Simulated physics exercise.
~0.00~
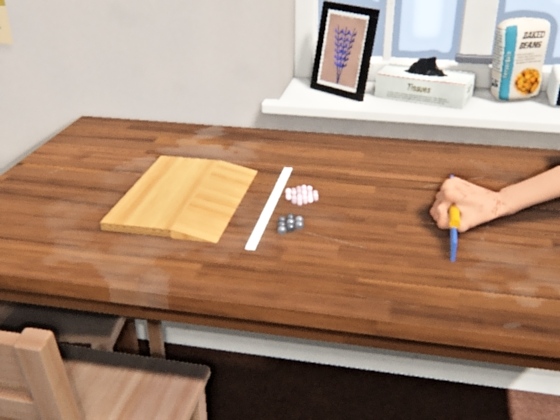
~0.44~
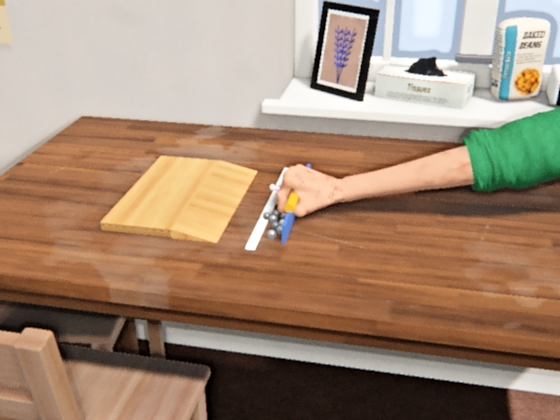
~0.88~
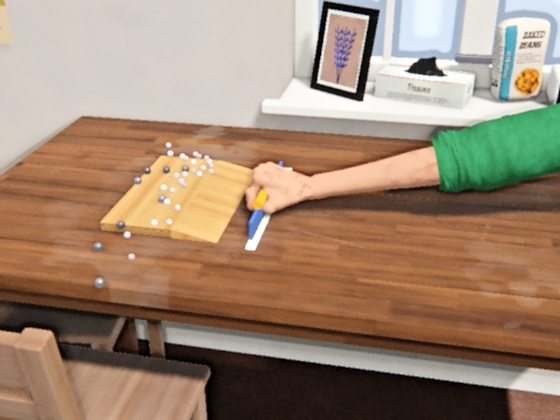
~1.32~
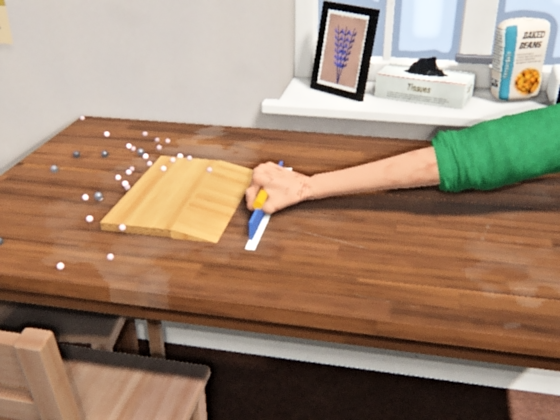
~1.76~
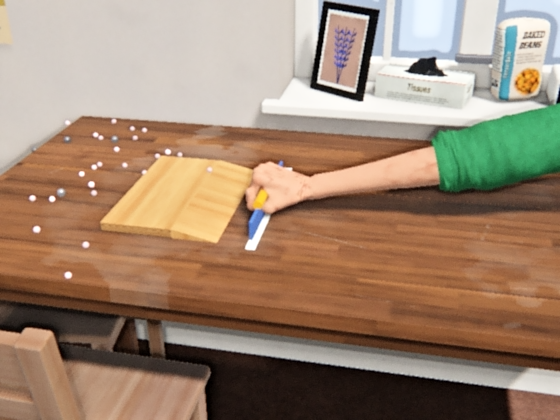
A hand holding a blue scraper with a yellow handle rests at the right of a brown wooden table, seen from above at an angle. Two small piles of beads, one white and one grey, sit beside a strip of white tape, with a pale wooden wedge to the left. The arm, in a green sleeve, sweeps the scraper left into both piles and stops at the tape. The beads shoot on across the wedge, scattering as they go. They end up spread over the tabletop beyond it, while the hand stays still at the tape.
